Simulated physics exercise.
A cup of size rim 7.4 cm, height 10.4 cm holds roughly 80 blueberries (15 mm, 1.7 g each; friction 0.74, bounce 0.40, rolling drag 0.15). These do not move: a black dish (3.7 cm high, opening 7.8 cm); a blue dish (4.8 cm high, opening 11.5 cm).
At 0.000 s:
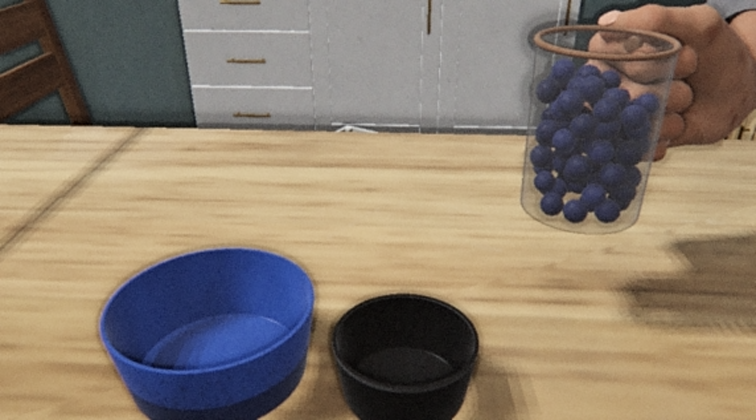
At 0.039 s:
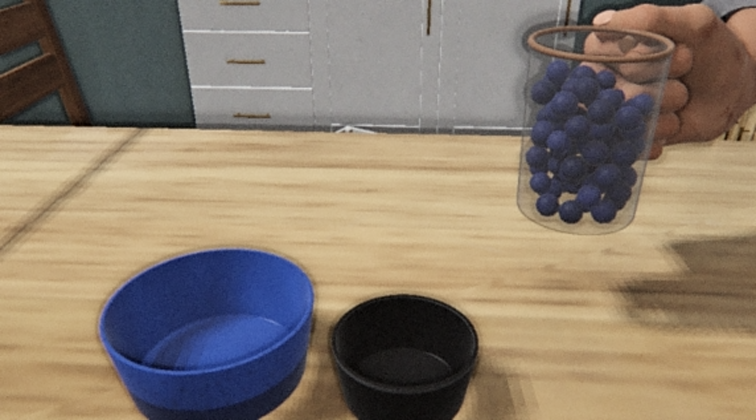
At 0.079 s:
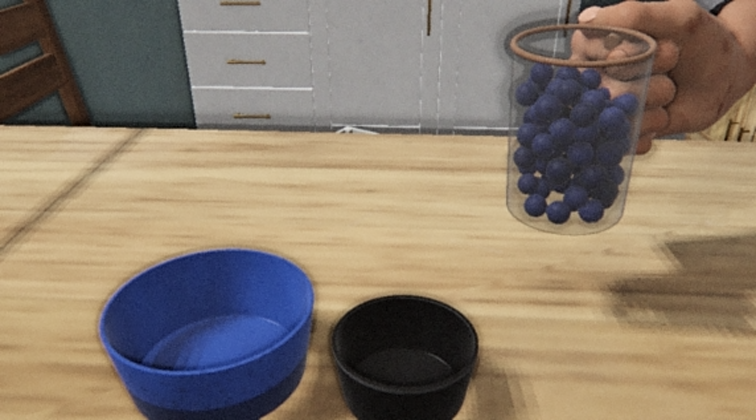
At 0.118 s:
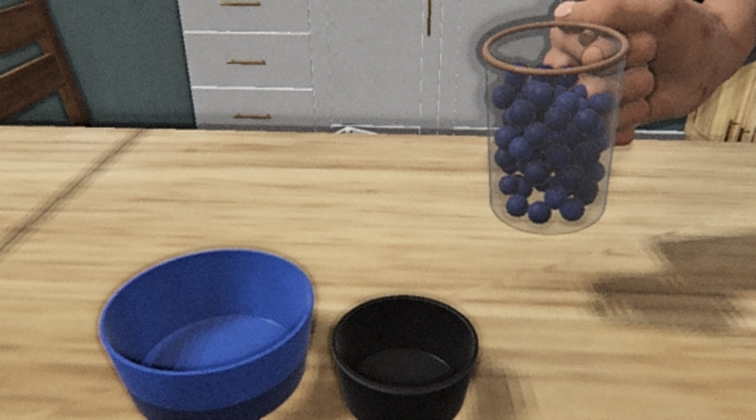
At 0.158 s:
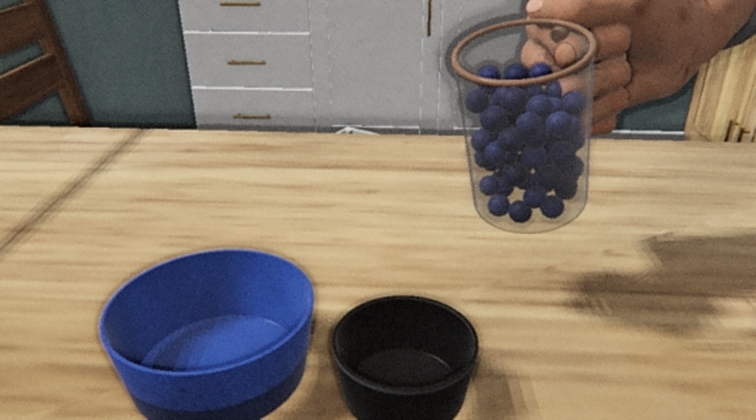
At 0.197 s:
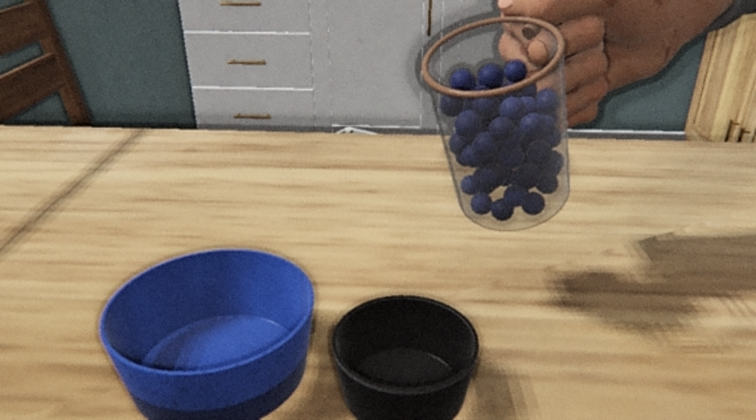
At first, a hand holds a clear cup of blueberries nearly upright above a wooden table, behind and to the right of a blue dish and a black dish. Then the hand moves the cup left and leans it increasingly toward the front left, while both dishes stay still.
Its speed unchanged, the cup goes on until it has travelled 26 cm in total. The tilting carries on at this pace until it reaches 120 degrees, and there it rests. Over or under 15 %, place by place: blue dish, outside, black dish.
Blue dish: Under, outside everything: Over, black dish: Under.
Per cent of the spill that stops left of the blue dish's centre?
I reckon close to 100 per cent of the spill.
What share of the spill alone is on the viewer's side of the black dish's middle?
Share: About 20 %.
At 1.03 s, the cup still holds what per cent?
Roughly 40 percent of the load.
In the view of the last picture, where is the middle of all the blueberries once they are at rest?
(48, 337), give or take.
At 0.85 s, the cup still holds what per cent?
At that moment, some 85 per cent of the load remains.
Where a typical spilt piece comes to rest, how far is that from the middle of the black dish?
Roughly 24 cm from the centre.
After 0.45 s, tilt 61 degrees; cup 100 %; middle of all pieces near (365, 129).
Then, at 0.66 s, tilt 94 degrees; cup 95 %, in the air 5 %; middle of all pieces near (244, 126).
After 0.85 s, tilt 119 degrees; outside 10 %, cup 85 %, in the air 10 %; middle of all pieces near (162, 153).
After 1.03 s, tilt 120 degrees; outside 45 %, cup 40 %, in the air 15 %; middle of all pieces near (110, 246).
At rest (1.9 s), black dish 0 %, blue dish 0 %, outside 100 %, cup 0 %.
